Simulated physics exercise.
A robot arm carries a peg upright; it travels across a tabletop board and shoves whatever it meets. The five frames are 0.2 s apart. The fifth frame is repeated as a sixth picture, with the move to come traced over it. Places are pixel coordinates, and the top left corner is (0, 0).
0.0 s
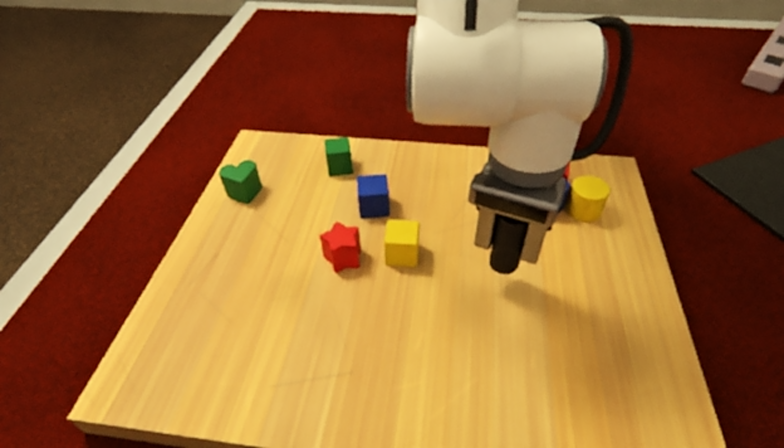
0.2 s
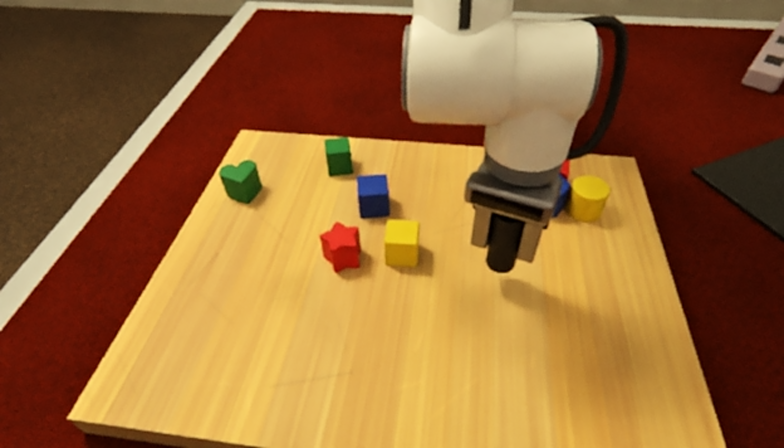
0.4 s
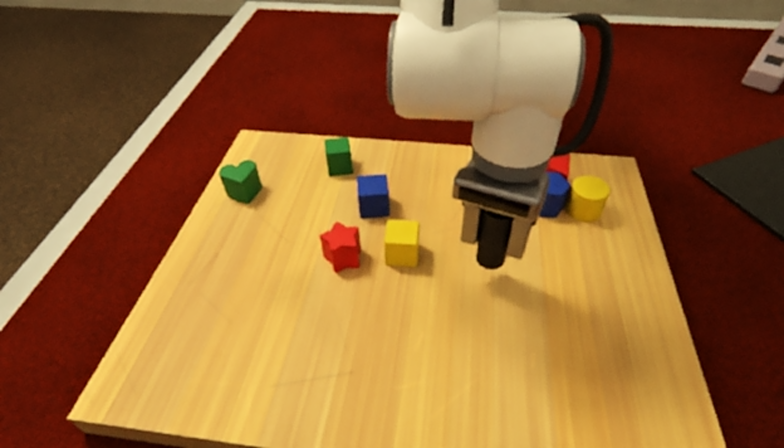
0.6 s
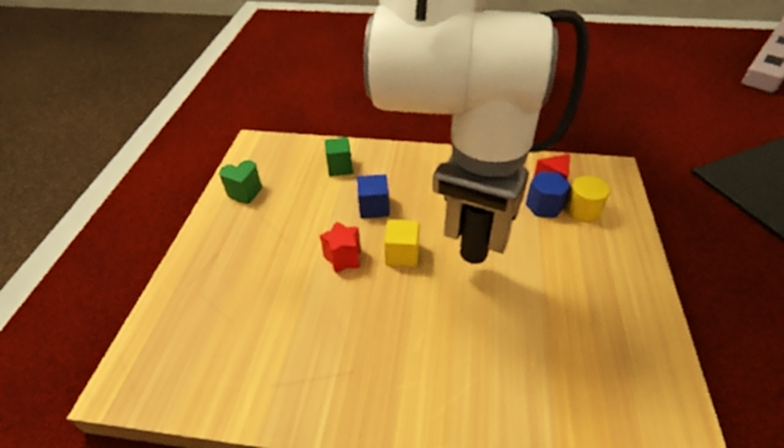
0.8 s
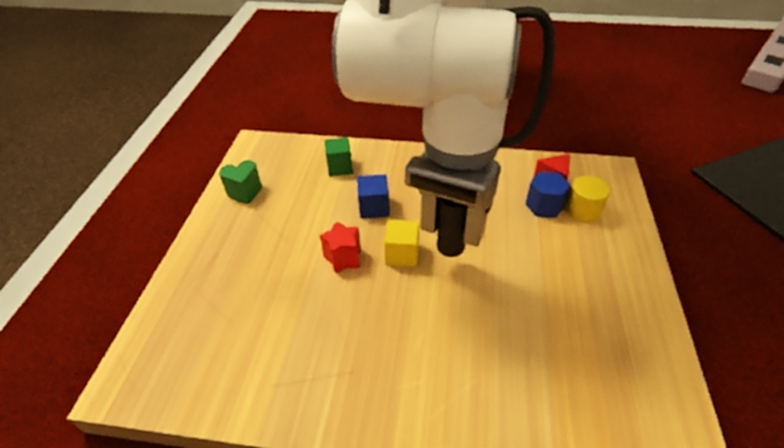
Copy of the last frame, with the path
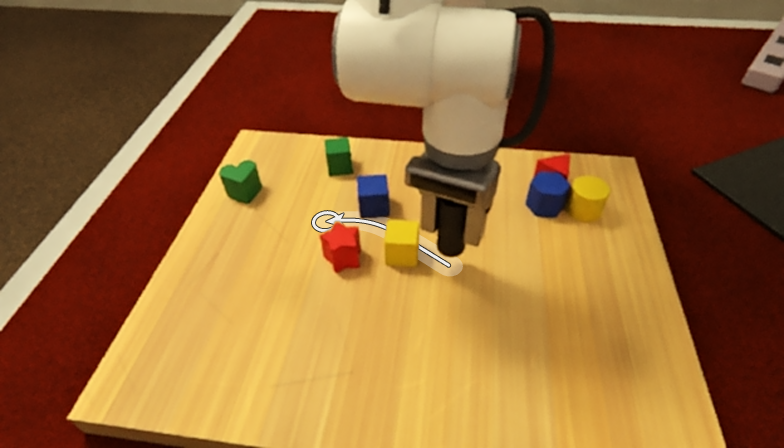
The clip opens on a wooden board scattered with colored blocks, a white robot arm holding its dark peg right of the yellow square. The arm moves left, slowly at first, uncovering a blue block and a red one behind it, and brings the peg near the yellow square while the blocks stay still.
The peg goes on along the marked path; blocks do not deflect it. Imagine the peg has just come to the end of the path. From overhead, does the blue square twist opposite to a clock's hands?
No - that is not the case.
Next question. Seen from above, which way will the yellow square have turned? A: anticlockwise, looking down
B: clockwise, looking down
The answer is A.
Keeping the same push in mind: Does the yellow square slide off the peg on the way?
Short answer: Yes.
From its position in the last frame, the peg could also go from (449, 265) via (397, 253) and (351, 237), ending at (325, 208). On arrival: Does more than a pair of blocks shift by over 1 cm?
No
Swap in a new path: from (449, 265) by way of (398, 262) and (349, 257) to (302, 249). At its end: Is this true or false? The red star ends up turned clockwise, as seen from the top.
My answer: False.
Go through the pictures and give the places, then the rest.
In the first frame, peg tip at (503, 265); block tops, red star at (341, 235); blue square at (372, 184); yellow square at (402, 231).
In the second frame, peg at (500, 264); blocks unchanged.
In the third frame, peg at (490, 260); blocks unchanged.
In the fourth frame, peg at (474, 255); blocks unchanged.
In the fifth frame, peg at (451, 248); red star at (341, 235); blue square at (372, 184); yellow square at (402, 231).
Path on the board, from (449, 265) via (410, 241) and (371, 223), ending at (326, 221).
What follows on the original path. One third of the way, peg at (410, 224); yellow square at (381, 226), turned 40° anticlockwise.
Two thirds of the way, peg at (370, 206); red star at (330, 240); blue square at (369, 181); yellow square at (364, 221), turned 75° anticlockwise.
At the end, peg at (323, 204); red star at (330, 240); blue square at (366, 179), turned 20° clockwise; yellow square at (364, 221), turned 75° anticlockwise.
